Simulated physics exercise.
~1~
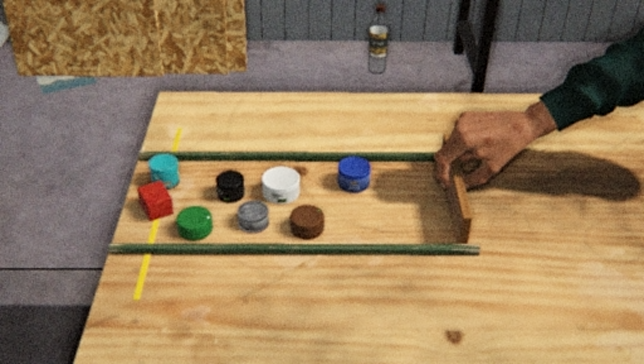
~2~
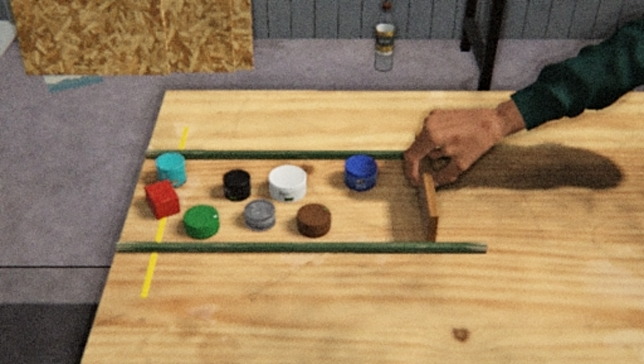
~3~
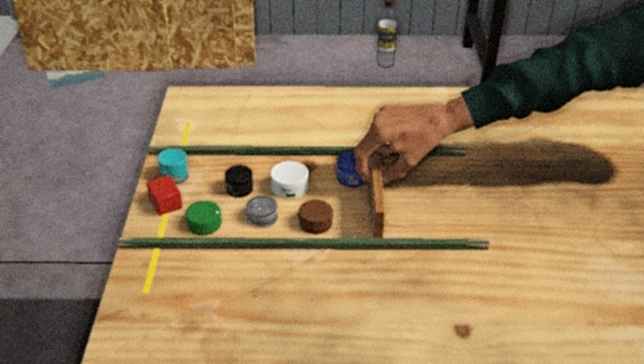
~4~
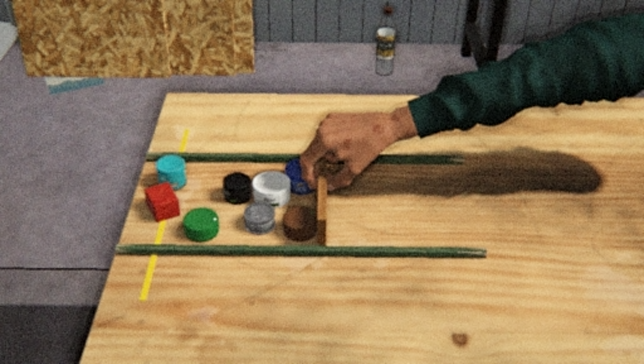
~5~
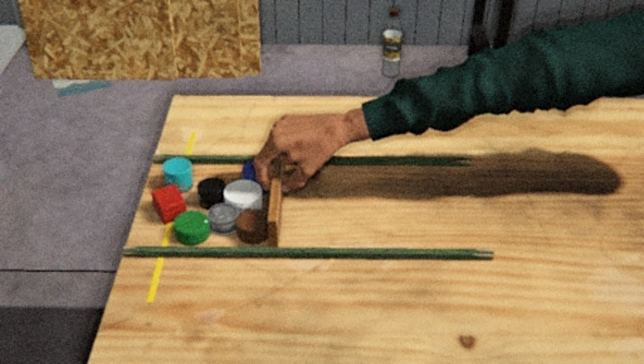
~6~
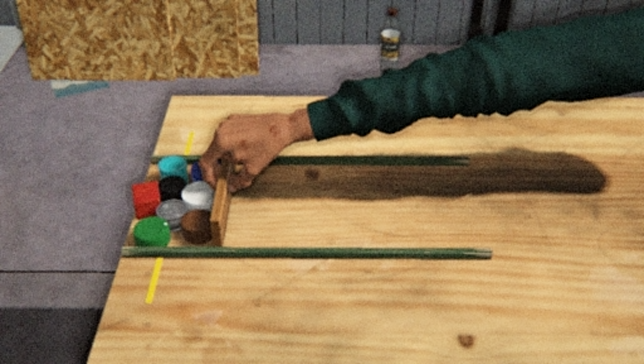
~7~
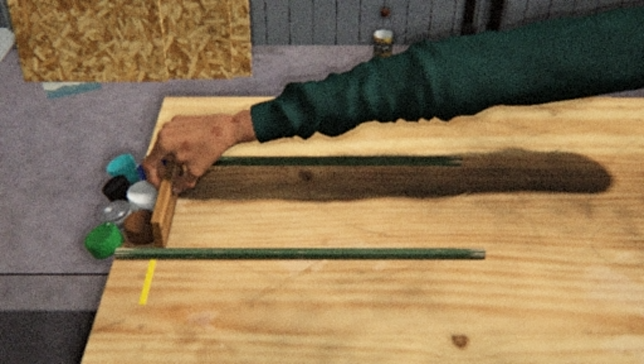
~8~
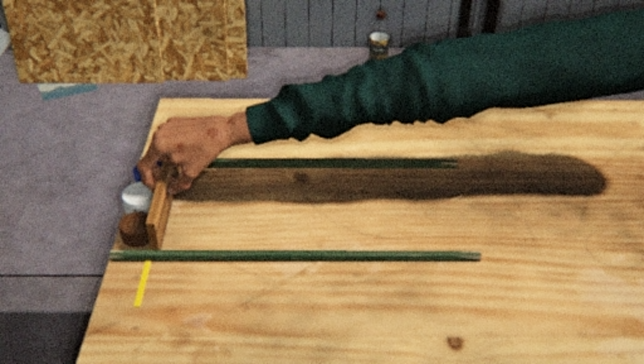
In the video, a hand slides an upright wooden board leftward between two green rods on a wooden table, bunching small coloured lids, tins and a red block together. Most go over the left edge, leaving the white and brown pieces and a bit of blue beside the halted board.
